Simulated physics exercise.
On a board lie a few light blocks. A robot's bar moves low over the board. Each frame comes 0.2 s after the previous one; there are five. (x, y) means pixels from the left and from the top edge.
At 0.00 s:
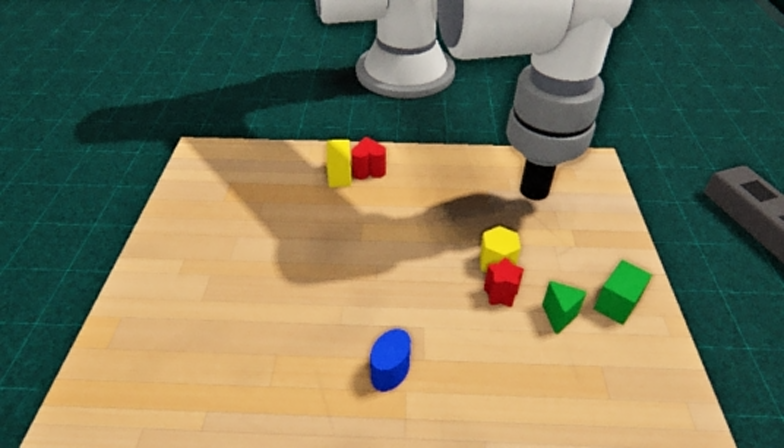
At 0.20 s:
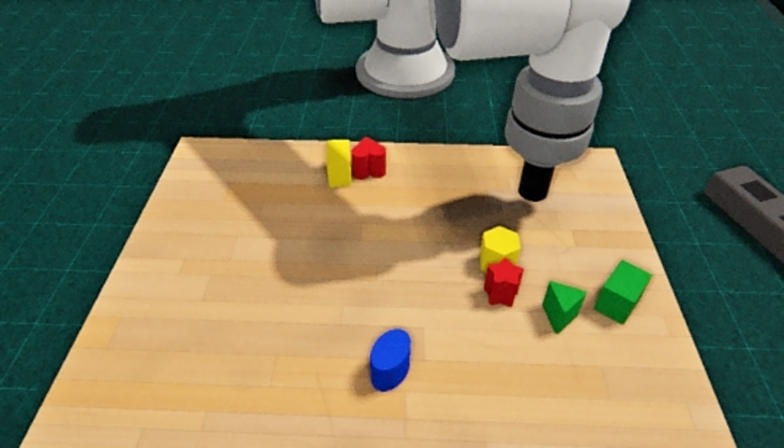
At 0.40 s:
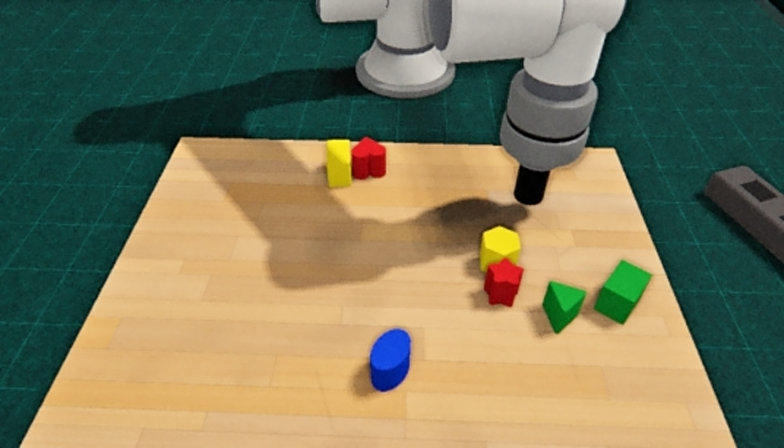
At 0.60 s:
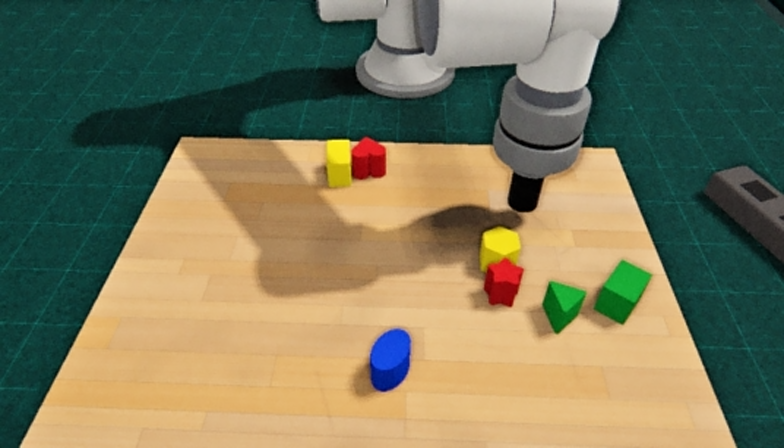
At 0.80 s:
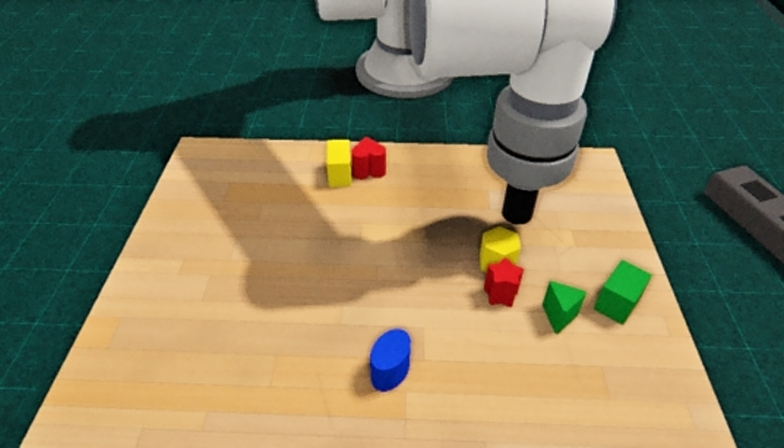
Over a wooden board, a robot's bar moves slightly nearer and left while blocks stay still.
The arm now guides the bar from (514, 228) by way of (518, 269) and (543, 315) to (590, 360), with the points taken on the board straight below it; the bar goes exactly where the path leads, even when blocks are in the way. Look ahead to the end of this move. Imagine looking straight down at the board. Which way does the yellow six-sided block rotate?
Viewed from above, clockwise.
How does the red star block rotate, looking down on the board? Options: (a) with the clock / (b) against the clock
The correct letter is b.
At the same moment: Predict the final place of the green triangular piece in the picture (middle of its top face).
Its top middle: (630, 331).
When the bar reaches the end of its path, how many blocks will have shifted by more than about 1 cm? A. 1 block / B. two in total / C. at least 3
The one that fits is C, at least 3.
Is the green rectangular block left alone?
Yes, that is what happens.
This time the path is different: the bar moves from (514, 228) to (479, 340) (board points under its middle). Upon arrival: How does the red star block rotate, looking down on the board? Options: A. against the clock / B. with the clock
A (against the clock)
What follows on the original path. One third of the way, bar at (521, 256); yellow six-sided block at (492, 256), turned 50° clockwise; red star block at (502, 282), turned 40° anticlockwise.
Two thirds of the way, bar at (547, 301); yellow six-sided block at (492, 256), turned 50° clockwise; red star block at (501, 283), turned 45° anticlockwise; green triangular piece at (589, 311), turned 25° anticlockwise.
At the end, bar at (596, 347); yellow six-sided block at (492, 256), turned 50° clockwise; red star block at (501, 283), turned 45° anticlockwise; green triangular piece at (630, 331), turned 135° anticlockwise; green rectangular block unmoved.
